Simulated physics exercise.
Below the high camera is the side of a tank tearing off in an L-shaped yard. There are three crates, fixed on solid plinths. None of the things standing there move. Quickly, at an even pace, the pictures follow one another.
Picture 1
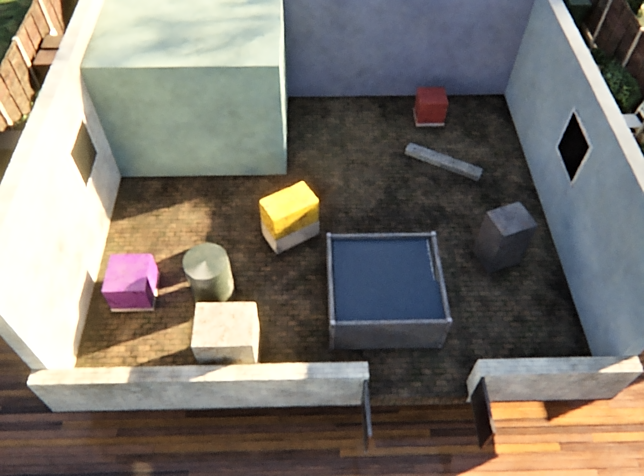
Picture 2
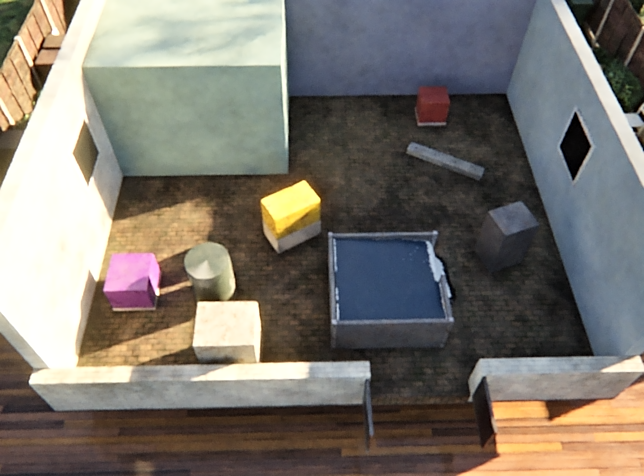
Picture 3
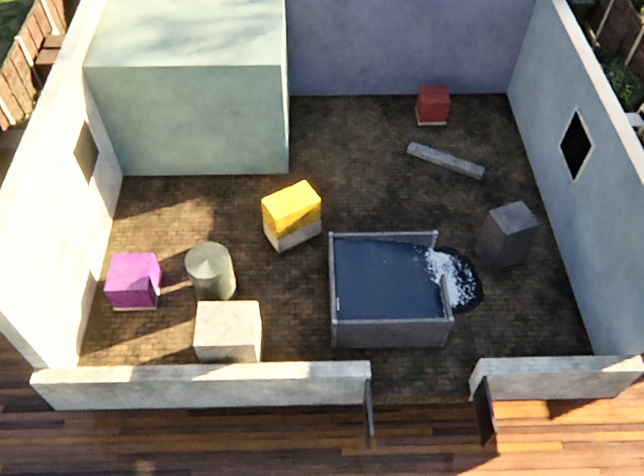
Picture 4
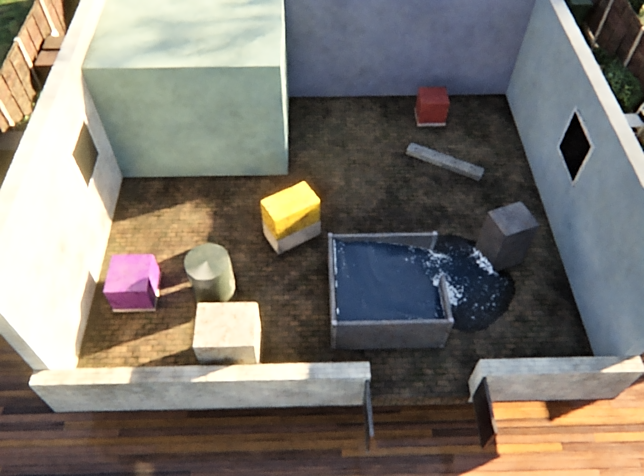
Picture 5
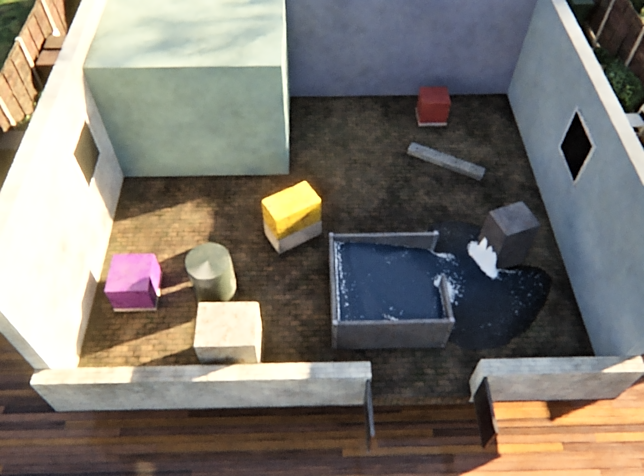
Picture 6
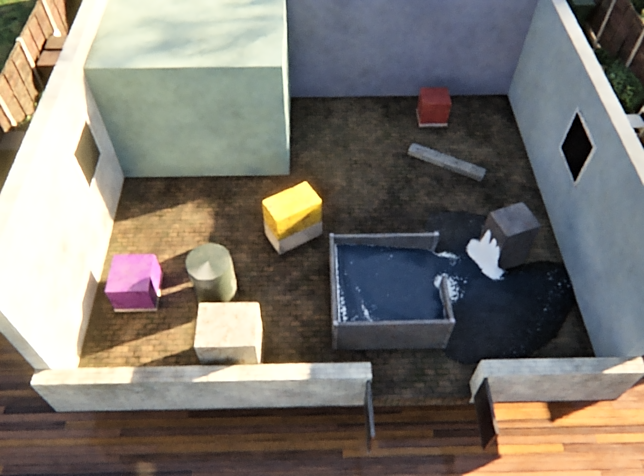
Dark water sits still in a square grey tank in a walled yard, then breaks out through the tank's right side. It pours onto the brick paving with white froth, spreads right in a widening dark pool, and splashes up against the grey block, wrapping around its base.
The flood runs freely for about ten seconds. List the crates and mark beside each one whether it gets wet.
Yellow crate - stays dry; red crate - gets wet; purple crate - stays dry.
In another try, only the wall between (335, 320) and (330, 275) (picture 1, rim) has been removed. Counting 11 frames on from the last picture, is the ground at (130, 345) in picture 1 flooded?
Result for the point: Drenched.
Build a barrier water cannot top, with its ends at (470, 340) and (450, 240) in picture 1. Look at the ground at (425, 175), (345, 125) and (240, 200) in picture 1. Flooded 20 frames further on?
First inundated, then inundated, then unwetted.
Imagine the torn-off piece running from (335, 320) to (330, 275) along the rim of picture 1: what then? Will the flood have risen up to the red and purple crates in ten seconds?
As I see it, red stays clear and purple is doused.
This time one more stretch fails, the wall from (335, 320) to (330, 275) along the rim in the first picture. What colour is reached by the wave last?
The crate marked red.
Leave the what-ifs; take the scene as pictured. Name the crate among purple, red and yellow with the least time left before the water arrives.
The crate marked red it is.
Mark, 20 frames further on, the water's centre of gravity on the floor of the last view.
(450, 274).
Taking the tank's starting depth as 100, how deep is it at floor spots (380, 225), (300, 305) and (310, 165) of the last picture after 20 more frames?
My figures are about 0, 0 and 0 percent.
A moment on, water covers 15 % of the floor; the yellow crate not reached, the red crate not reached, the purple crate not reached.
Next, water covers 25 % of the floor; the yellow crate not reached, the red crate not reached, the purple crate not reached.
Then, water covers 40 % of the floor; the yellow crate not reached, the red crate water round its plinth, the purple crate not reached.
Later, water covers 60 % of the floor; the yellow crate water round its plinth, the red crate water round its plinth, the purple crate not reached.
In the end, water covers 85 % of the floor; the yellow crate stayed above the water, the red crate was topped, the purple crate stayed above the water.
